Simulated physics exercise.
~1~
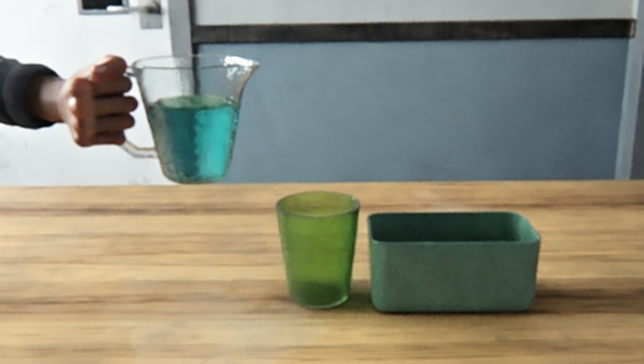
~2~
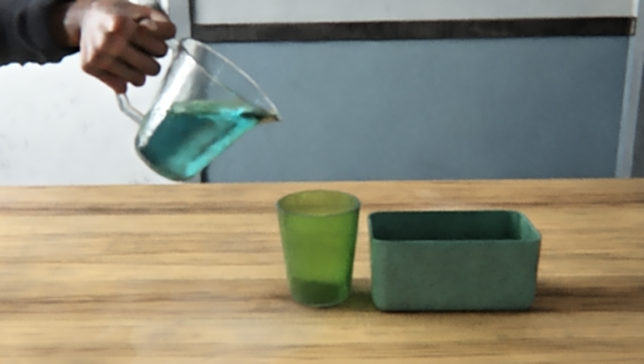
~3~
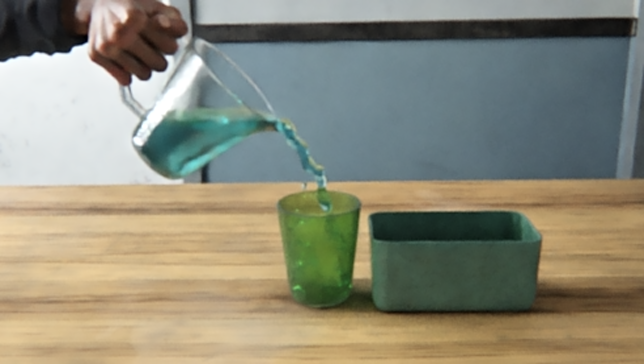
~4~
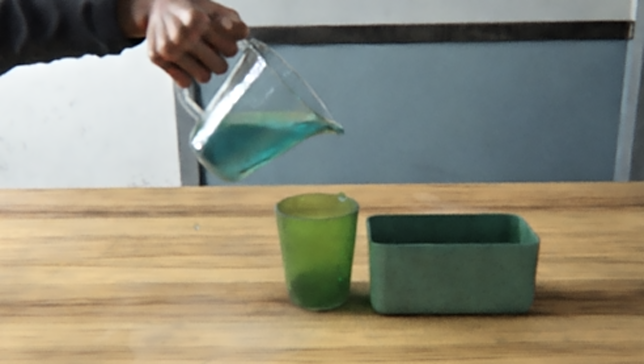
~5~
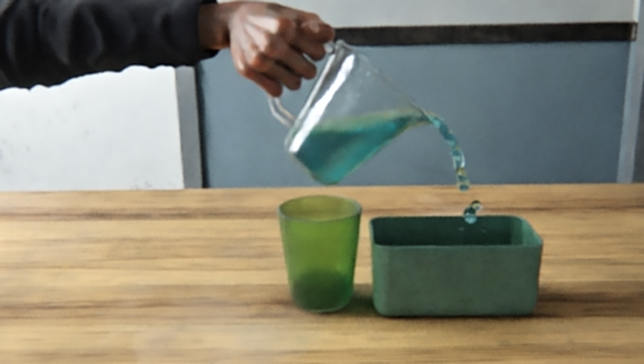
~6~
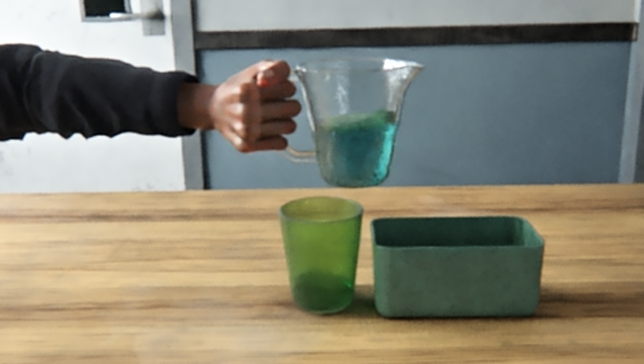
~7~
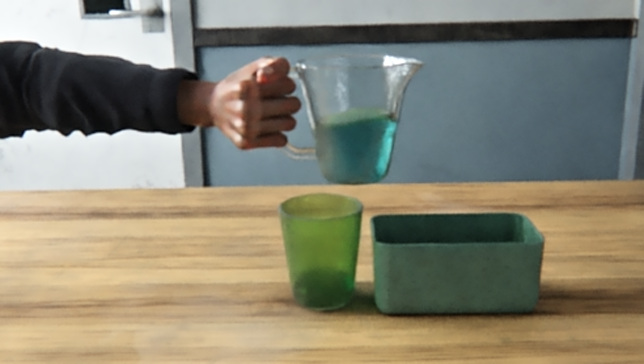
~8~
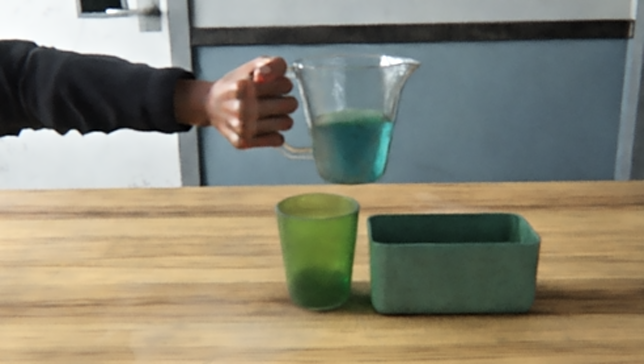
A hand tilting a clear jug of blue-green water, pouring into a green glass then a green box, finally holding it upright.
